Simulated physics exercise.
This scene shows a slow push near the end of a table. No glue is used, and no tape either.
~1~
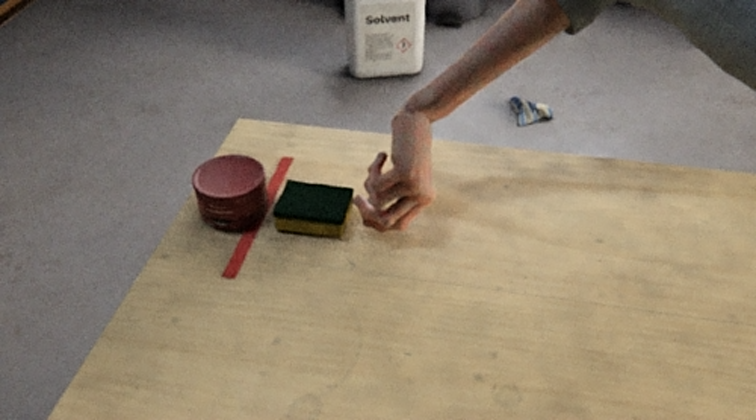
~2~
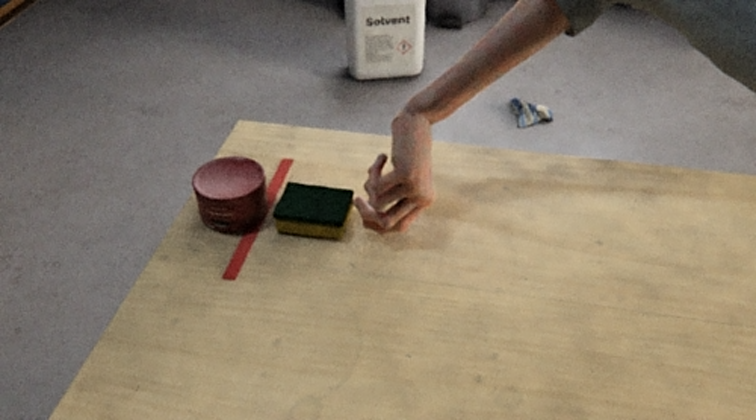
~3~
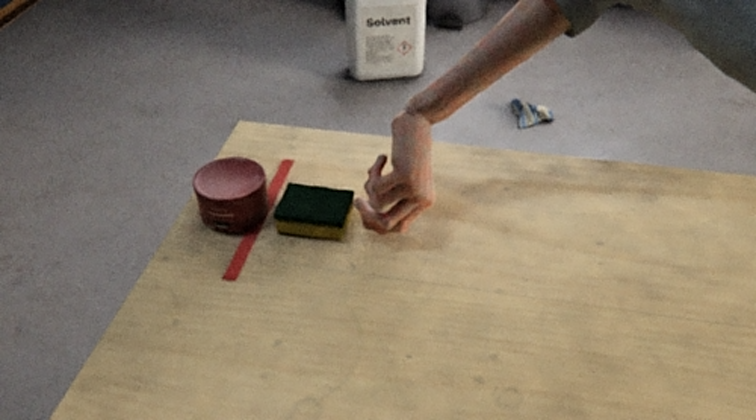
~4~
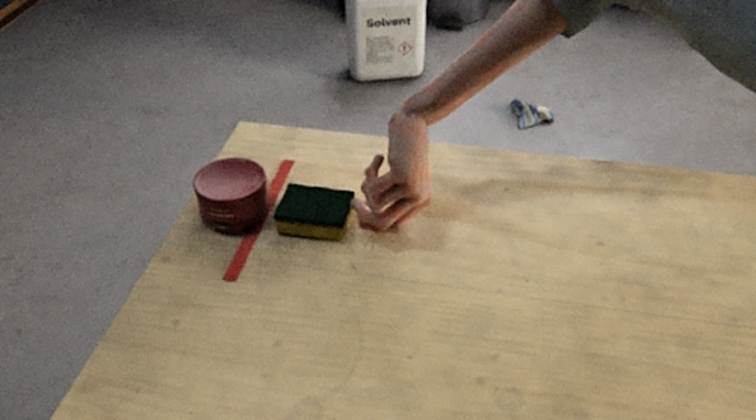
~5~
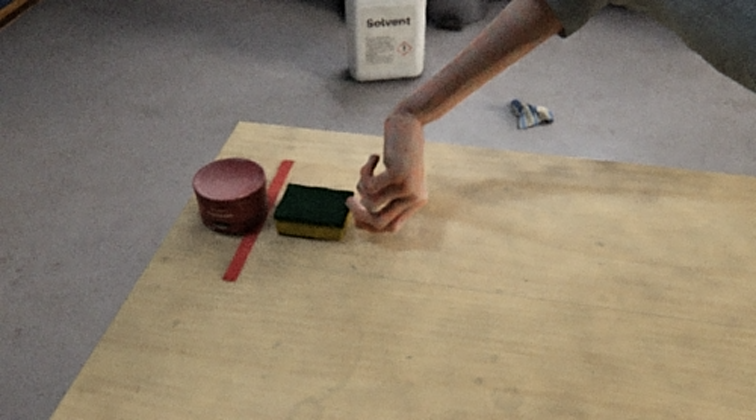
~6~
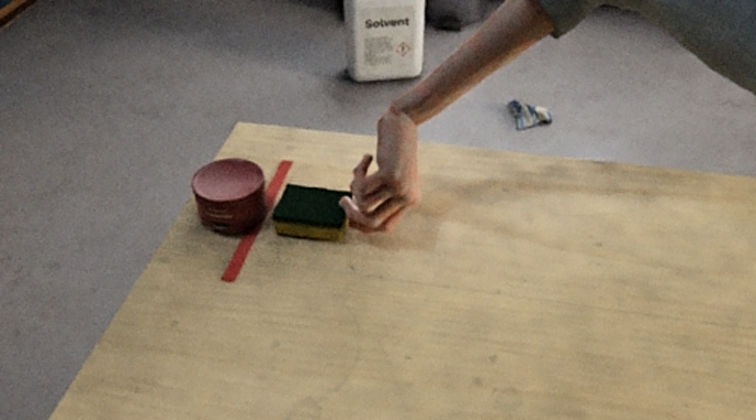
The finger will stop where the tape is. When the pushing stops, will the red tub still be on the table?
It ends up off the table.
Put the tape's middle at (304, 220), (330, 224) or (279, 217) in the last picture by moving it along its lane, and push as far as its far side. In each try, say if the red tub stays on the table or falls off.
On, On, Off.
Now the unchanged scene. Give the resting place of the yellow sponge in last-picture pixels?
It comes to rest at about (220, 201) in the last picture.
Then, 1.34 s past the last view, red tub leaning 17° off how it started near (162, 191).
Then, 1.60 s past the last view, red tub in the air near (143, 280).
Then, 1.82 s past the last view, red tub come down.
Finally, the red tub goes over the edge.
